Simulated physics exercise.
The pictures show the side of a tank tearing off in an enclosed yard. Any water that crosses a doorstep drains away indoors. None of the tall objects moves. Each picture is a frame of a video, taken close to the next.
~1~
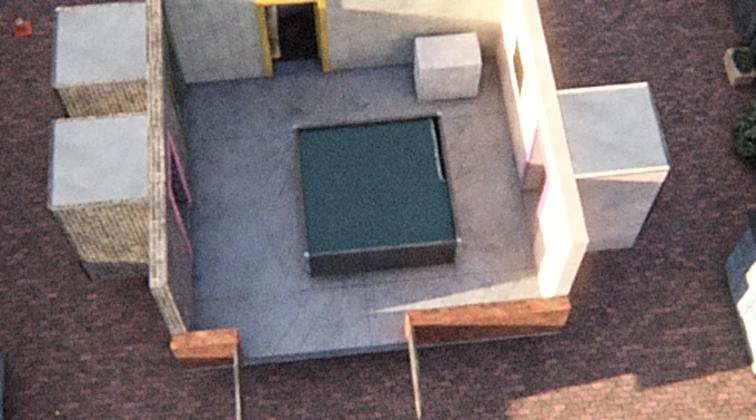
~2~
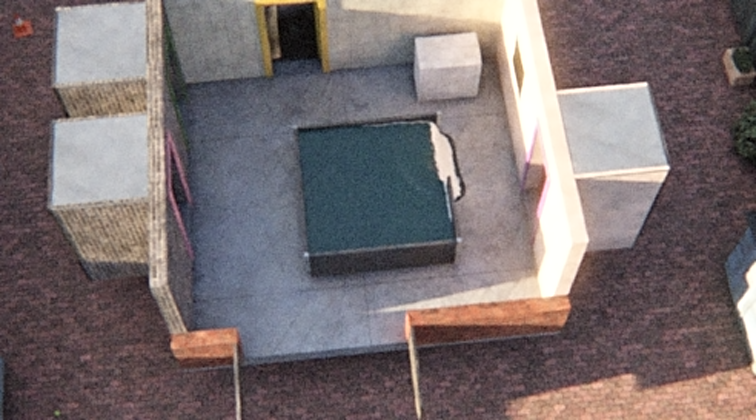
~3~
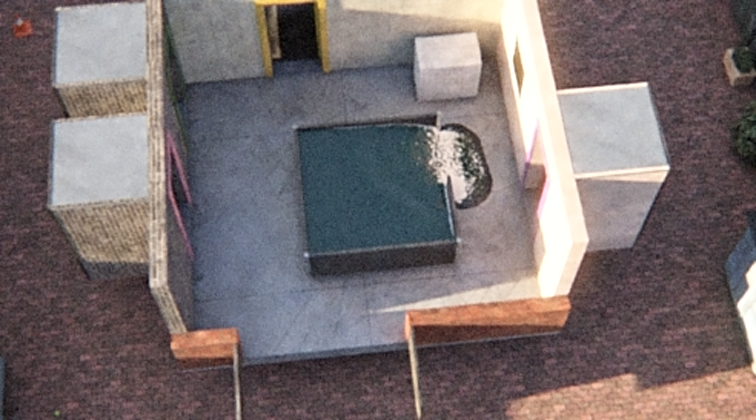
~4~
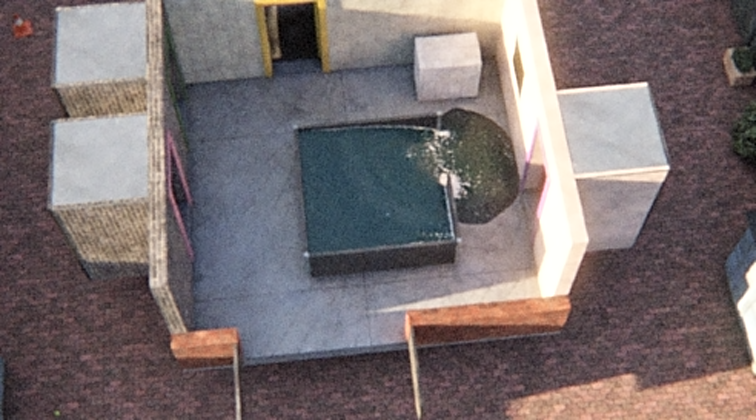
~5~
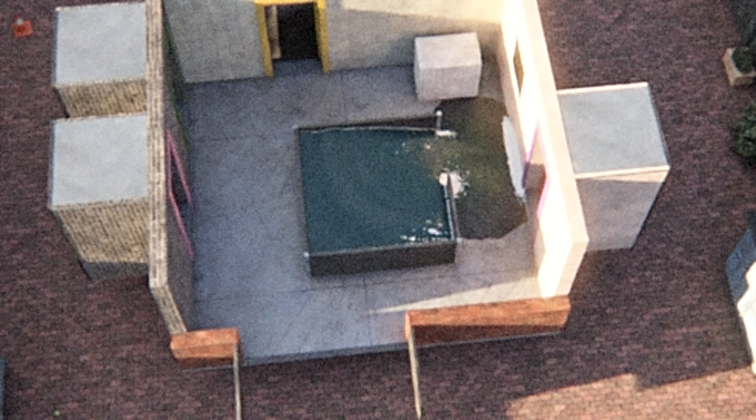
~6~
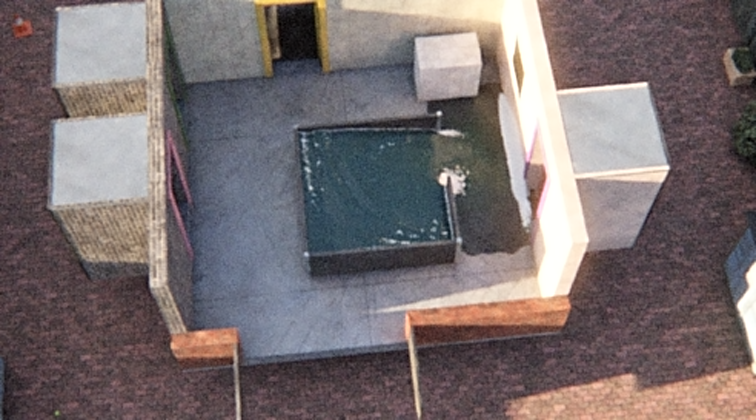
The clip opens on a dark, water-filled square tank standing still in a walled yard, seen from above. Its right side gives way and white, foaming water bursts out through the gap. The water spreads in a dark, widening sheet across the paving to the right-hand wall, then along it, while ripples and flecks cross the tank's surface.
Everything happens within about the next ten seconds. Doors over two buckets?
Result: Yellow door: More than two buckets; green door: More than two buckets; purple door: More than two buckets; pink door: No more than two buckets.
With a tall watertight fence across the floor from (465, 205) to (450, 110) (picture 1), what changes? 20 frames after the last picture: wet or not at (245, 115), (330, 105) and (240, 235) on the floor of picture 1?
Taking the points in turn, they are inundated, inundated and high and dry.
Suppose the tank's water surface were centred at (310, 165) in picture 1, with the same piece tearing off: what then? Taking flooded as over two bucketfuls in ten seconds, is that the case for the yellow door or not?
As I see it, the yellow door stays within the limit.
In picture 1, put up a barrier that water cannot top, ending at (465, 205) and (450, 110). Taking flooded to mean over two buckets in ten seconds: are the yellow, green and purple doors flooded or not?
So: The yellow door fails to reach it, the green door fails to reach it, the purple door fails to reach it.
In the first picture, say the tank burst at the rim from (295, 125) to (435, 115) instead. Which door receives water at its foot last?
The pink one.
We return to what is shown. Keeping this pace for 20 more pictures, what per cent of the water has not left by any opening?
About 98 %.
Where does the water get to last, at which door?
That would be the pink-painted one.
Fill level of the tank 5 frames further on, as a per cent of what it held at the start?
About 74 %.
A moment on, water covers 20 % of the floor; the yellow door not reached, the green door not reached, the purple door under two buckets in, the pink door not reached.
Next, water covers 35 % of the floor; the yellow door wet at the sill, nothing in, the green door not reached, the purple door over two buckets in, the pink door not reached.
Then, water covers 75 % of the floor; the yellow door wet at the sill, nothing in, the green door wet at the sill, nothing in, the purple door over two buckets in, the pink door not reached.
Later, water covers 95 % of the floor; the yellow door wet at the sill, nothing in, the green door far over two buckets in, the purple door over two buckets in, the pink door wet at the sill, nothing in.
In the end, water covers 100 % of the floor; the yellow door over two buckets in, the green door far over two buckets in, the purple door over two buckets in, the pink door wet at the sill, nothing in.
